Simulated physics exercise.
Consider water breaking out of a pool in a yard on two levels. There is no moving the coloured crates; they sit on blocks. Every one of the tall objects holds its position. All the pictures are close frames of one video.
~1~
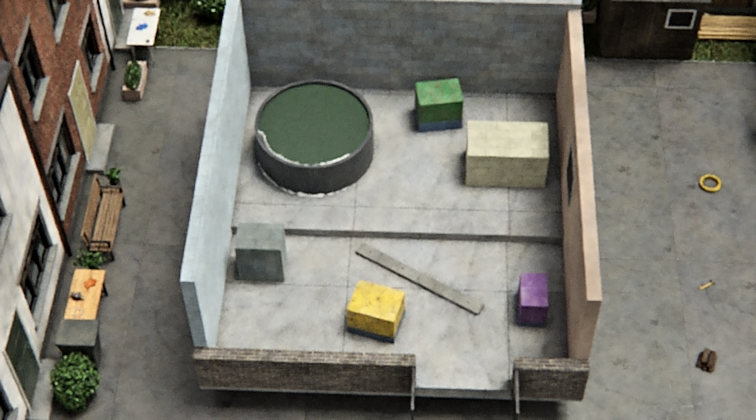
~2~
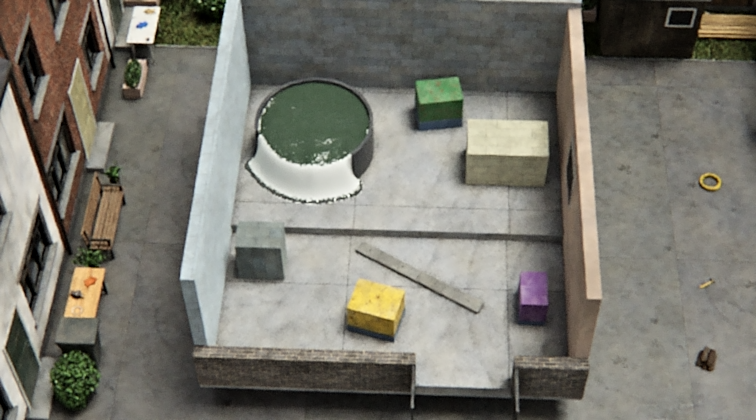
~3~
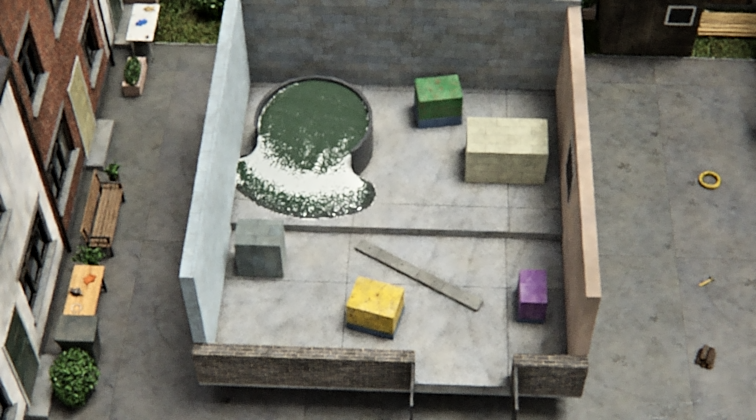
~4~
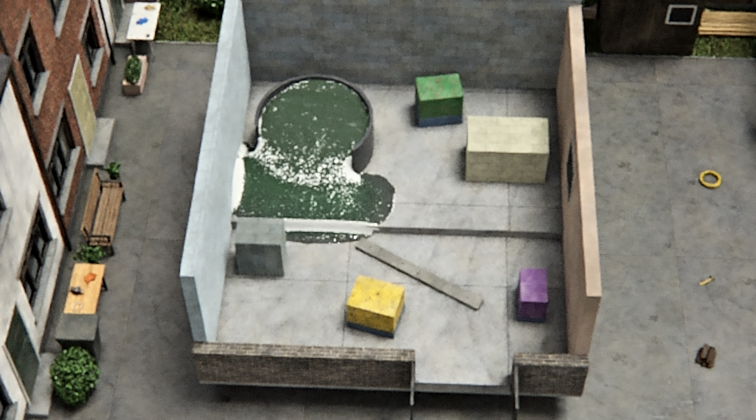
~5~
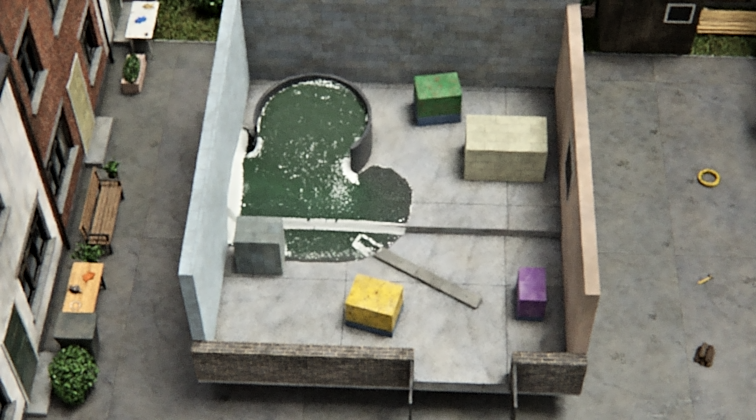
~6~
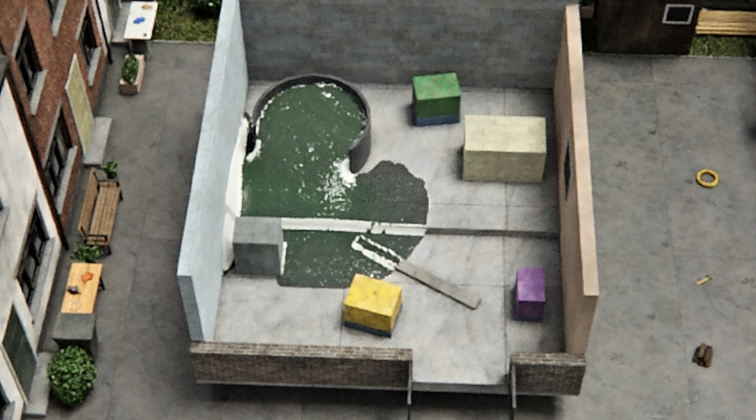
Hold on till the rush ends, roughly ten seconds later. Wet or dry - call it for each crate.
Calls: Purple crate - wet; green crate - dry; yellow crate - wet.
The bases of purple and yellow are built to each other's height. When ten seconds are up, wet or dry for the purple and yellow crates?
The purple crate gets flooded, the yellow crate gets flooded.
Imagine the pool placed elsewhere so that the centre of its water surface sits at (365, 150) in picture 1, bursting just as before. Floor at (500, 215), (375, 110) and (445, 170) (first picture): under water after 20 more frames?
Results in order - left untouched, left untouched, left untouched.
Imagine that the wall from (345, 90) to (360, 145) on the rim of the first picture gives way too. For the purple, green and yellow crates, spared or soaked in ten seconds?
Purple: Flooded, green: Flooded, yellow: Clear.
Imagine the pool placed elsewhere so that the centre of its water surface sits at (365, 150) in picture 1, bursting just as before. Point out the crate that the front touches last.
That would be the green one.
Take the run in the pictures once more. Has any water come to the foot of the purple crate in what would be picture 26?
Purple crate wet.
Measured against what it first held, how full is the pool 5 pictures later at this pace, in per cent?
Around 44 percent.
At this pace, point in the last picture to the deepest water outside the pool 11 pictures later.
It will be deepest around (256, 242).
A moment on, water covers 45 % of the floor; the purple crate not reached, the green crate not reached, the yellow crate water round its plinth.
Next, water covers 50 % of the floor; the purple crate water round its plinth, the green crate not reached, the yellow crate water round its plinth.
Then, water covers 65 % of the floor; the purple crate water round its plinth, the green crate not reached, the yellow crate water round its plinth.
Later, water covers 75 % of the floor; the purple crate water round its plinth, the green crate water round its plinth, the yellow crate water round its plinth.
In the end, water covers 75 % of the floor; the purple crate was topped, the green crate stayed above the water, the yellow crate was topped.
